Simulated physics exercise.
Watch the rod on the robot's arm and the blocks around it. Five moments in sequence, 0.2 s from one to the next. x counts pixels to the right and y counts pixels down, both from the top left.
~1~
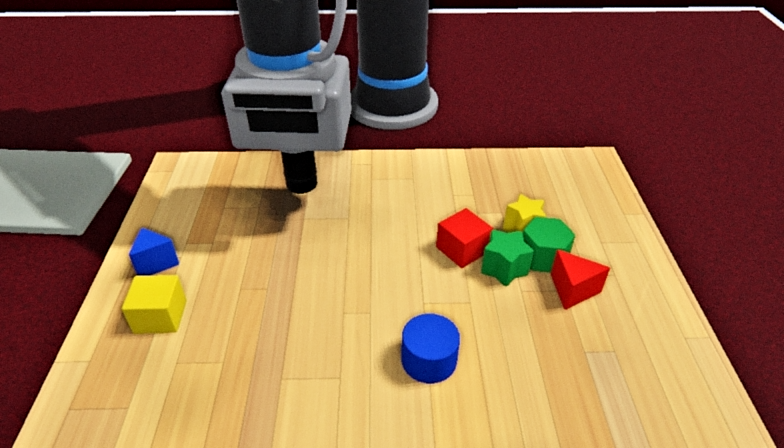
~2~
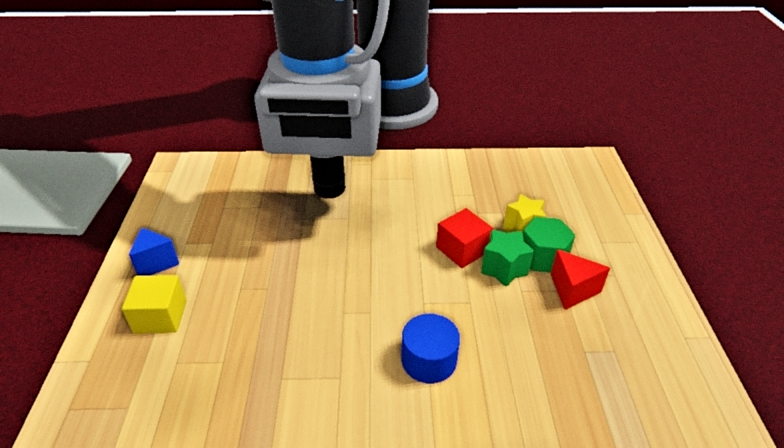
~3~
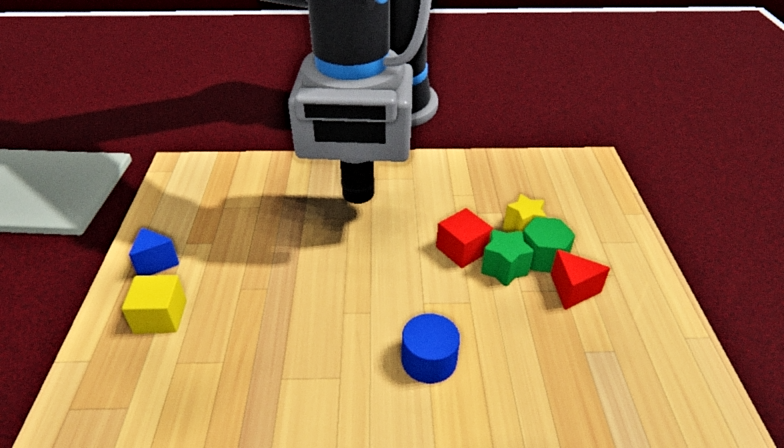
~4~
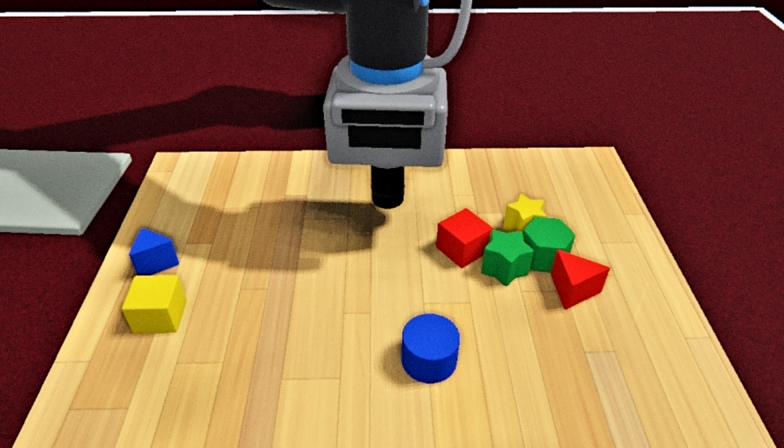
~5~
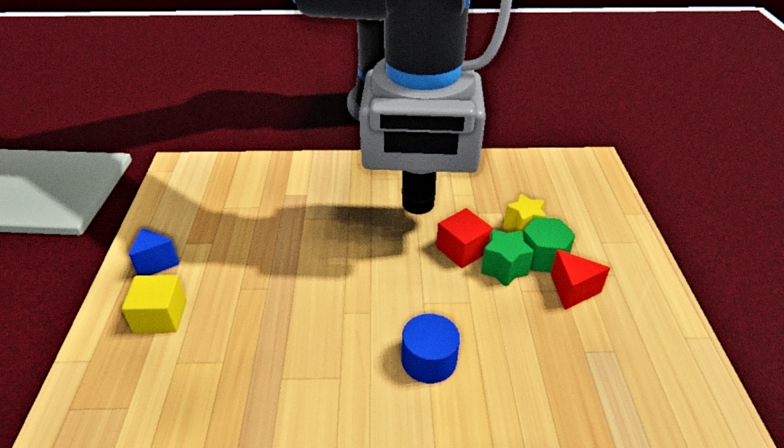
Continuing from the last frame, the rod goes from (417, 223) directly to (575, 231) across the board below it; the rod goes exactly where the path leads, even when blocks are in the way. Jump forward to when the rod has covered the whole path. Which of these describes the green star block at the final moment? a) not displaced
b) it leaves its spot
The correct letter is b.
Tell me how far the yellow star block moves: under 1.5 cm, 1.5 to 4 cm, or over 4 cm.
Past 4 cm.
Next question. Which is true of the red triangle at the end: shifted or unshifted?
When the path is over, the red triangle is still on its spot.
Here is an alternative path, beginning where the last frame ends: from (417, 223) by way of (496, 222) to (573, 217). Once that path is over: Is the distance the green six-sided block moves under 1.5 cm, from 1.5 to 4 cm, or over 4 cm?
Displacement: 1.5 to 4 cm.
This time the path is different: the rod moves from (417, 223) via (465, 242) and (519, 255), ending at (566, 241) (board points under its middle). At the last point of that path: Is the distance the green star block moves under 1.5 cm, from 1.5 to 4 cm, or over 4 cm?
Travel: Beyond 4 cm.
The first path, step by step. One third of the way, rod at (473, 207); red four-sided block at (474, 225), turned 30° clockwise; green star block at (515, 251).
Two thirds of the way, rod at (527, 210); red four-sided block at (476, 225), turned 35° clockwise; green star block at (515, 252); yellow star block at (563, 203), turned 25° anticlockwise; green six-sided block at (566, 233), turned 40° clockwise.
At the end, rod at (580, 214); red four-sided block at (476, 225), turned 35° clockwise; green star block at (515, 252); yellow star block at (613, 207), turned 40° anticlockwise; green six-sided block at (566, 233), turned 40° clockwise; red triangle still.
